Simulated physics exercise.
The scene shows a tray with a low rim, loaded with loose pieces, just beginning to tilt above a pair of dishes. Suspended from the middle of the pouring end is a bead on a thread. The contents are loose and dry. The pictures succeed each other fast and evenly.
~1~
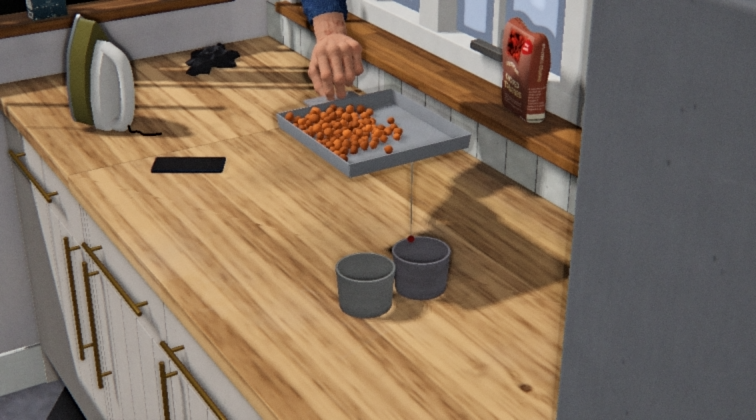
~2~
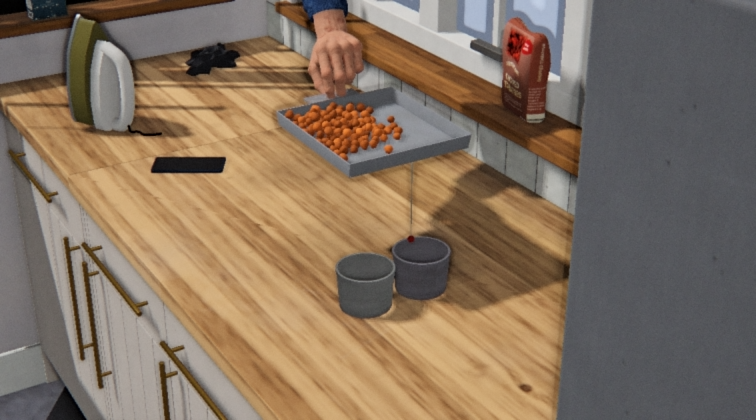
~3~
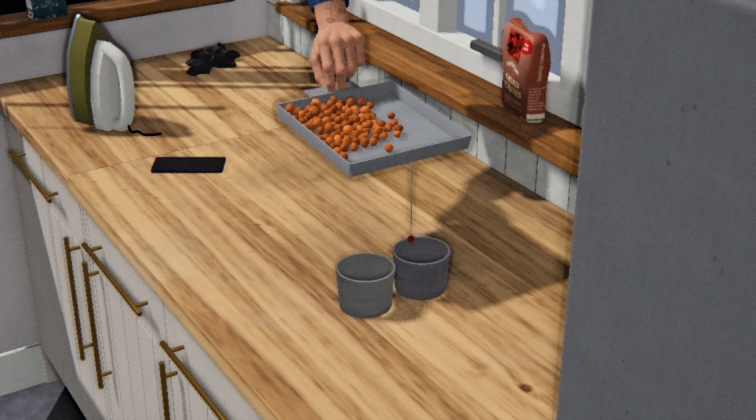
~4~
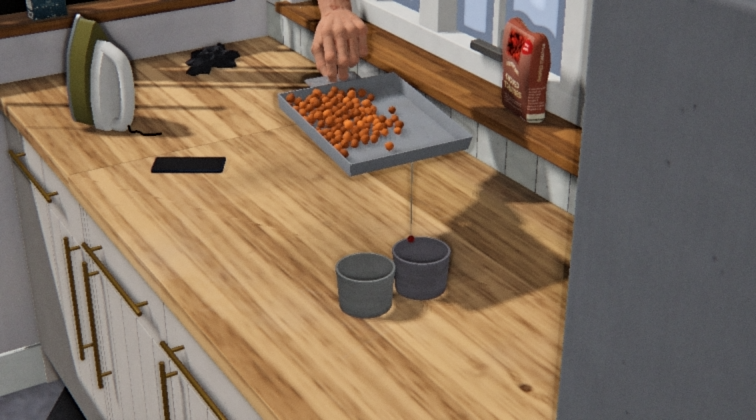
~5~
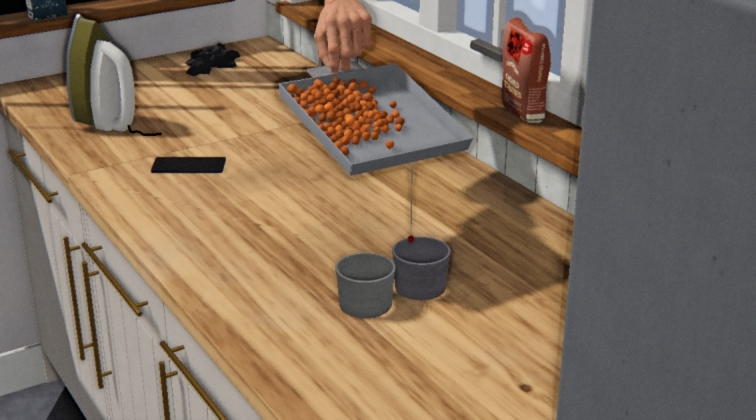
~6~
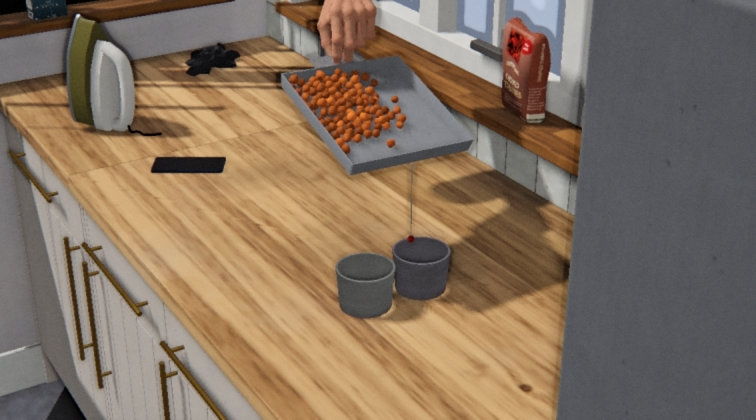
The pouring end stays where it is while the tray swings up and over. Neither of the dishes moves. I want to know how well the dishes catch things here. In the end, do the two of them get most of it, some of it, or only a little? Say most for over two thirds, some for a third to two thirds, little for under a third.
They get only a little.
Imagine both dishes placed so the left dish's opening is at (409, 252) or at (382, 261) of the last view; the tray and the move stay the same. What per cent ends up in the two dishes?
Trial 1 about 10 %, trial 2 about 10 %.
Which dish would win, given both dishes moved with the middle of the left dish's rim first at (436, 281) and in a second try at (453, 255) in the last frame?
The first layout gives the one at left, the second layout gives the one at left.
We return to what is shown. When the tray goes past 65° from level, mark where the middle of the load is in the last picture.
At about (406, 130).
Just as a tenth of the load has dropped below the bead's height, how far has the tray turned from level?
120°.
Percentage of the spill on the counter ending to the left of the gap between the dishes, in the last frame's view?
Close to 10 per cent.
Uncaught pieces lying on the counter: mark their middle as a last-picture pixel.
I'd put the middle somewhere around (464, 308) in the last picture.
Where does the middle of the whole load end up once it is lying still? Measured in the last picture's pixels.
Near (460, 307), more or less.
Soon after the last picture, tray tipped steeply; nearly all on the tray; a stray few outside both; a stray few in the air.
A little later, tray tipped past a quarter turn; nearly all on the tray; a small part outside both; a stray few in the air.
Later still, tray tipped past a quarter turn; a small part in the right dish; nearly all outside both.
At rest, tray tipped past a quarter turn; none in the left dish; a small part in the right dish; nearly all outside both.
